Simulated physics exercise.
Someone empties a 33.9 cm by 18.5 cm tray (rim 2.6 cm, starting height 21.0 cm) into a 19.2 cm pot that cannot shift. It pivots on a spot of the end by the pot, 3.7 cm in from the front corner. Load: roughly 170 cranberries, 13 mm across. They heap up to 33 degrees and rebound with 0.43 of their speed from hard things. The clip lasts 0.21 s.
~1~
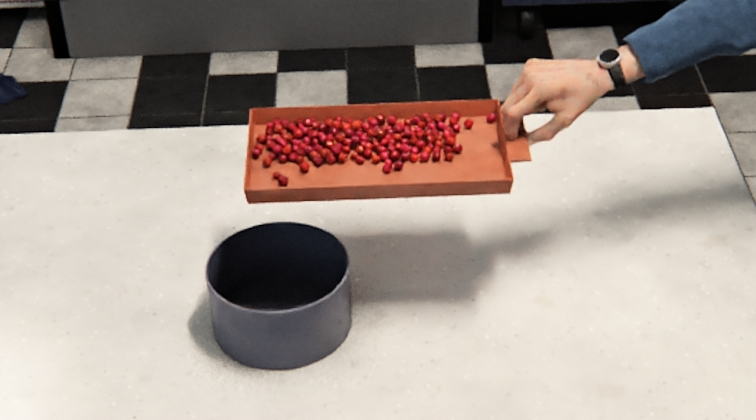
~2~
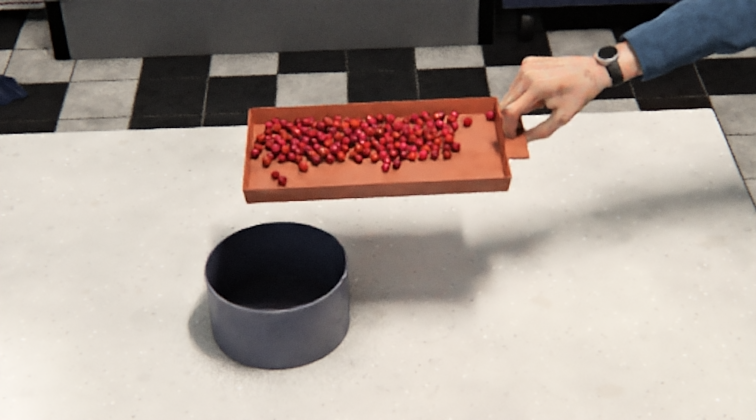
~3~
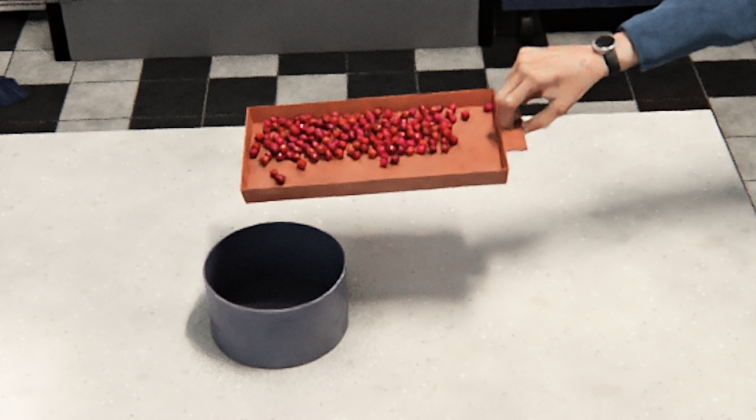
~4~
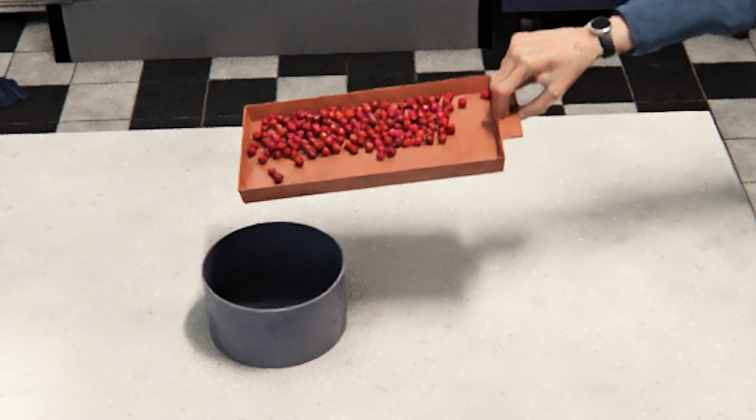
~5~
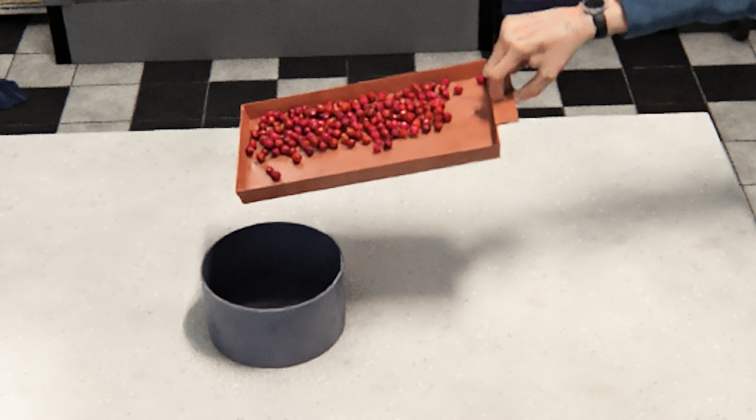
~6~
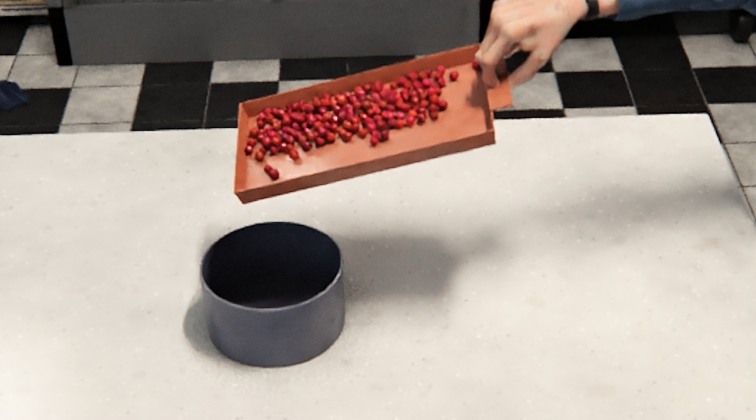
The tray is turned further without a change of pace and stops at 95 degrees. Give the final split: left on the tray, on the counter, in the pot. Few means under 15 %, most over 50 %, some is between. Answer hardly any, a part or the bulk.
Tray hardly any, counter the bulk, pot a part.
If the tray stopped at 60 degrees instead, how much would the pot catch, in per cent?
Then about 10 per cent.
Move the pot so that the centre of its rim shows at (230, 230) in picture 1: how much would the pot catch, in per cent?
About 55 per cent.
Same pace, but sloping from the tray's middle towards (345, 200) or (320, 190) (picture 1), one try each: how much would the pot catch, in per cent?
Some 75 and 75 per cent.
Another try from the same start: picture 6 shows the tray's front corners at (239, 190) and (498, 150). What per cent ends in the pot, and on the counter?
Pot 60, counter 35.
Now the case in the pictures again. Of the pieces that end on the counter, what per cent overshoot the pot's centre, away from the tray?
About 100 per cent.
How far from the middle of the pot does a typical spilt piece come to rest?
Some 20 cm.
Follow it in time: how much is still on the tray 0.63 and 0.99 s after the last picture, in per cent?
About 85, 15.
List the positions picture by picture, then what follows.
Tray tilt 0 degrees, front corners at (247, 188) and (510, 178); middle of the pieces at (364, 139); pot at (277, 265), in the first picture.
Tray tilt 1 degrees, front corners at (245, 188) and (508, 175); middle of the pieces at (363, 138), in the second picture.
Tray tilt 3 degrees, front corners at (243, 188) and (506, 168), lowest corner left front; middle of the pieces at (361, 134), in the third picture.
Tray tilt 7 degrees, front corners at (241, 188) and (502, 156), lowest corner left front; middle of the pieces at (358, 127), in the fourth picture.
Tray tilt 11 degrees, front corners at (238, 189) and (497, 142), lowest corner left front; middle of the pieces at (355, 120), in the fifth picture.
Tray tilt 15 degrees, front corners at (237, 190) and (491, 129), lowest corner left front; middle of the pieces at (352, 113); pot at (271, 264), in the sixth picture.
Then, 0.38 s after the last picture, tilt 54 degrees; the tray holds 100 %, the pot 0 %.
Then, 0.63 s after the last picture, tilt 80 degrees; the tray holds 85 %, the pot 0 %.
Then, 0.99 s after the last picture, tilt 95 degrees; the tray holds 15 %, the pot 20 %.
In the end, tray 0 %, counter 60 %, pot 40 %.
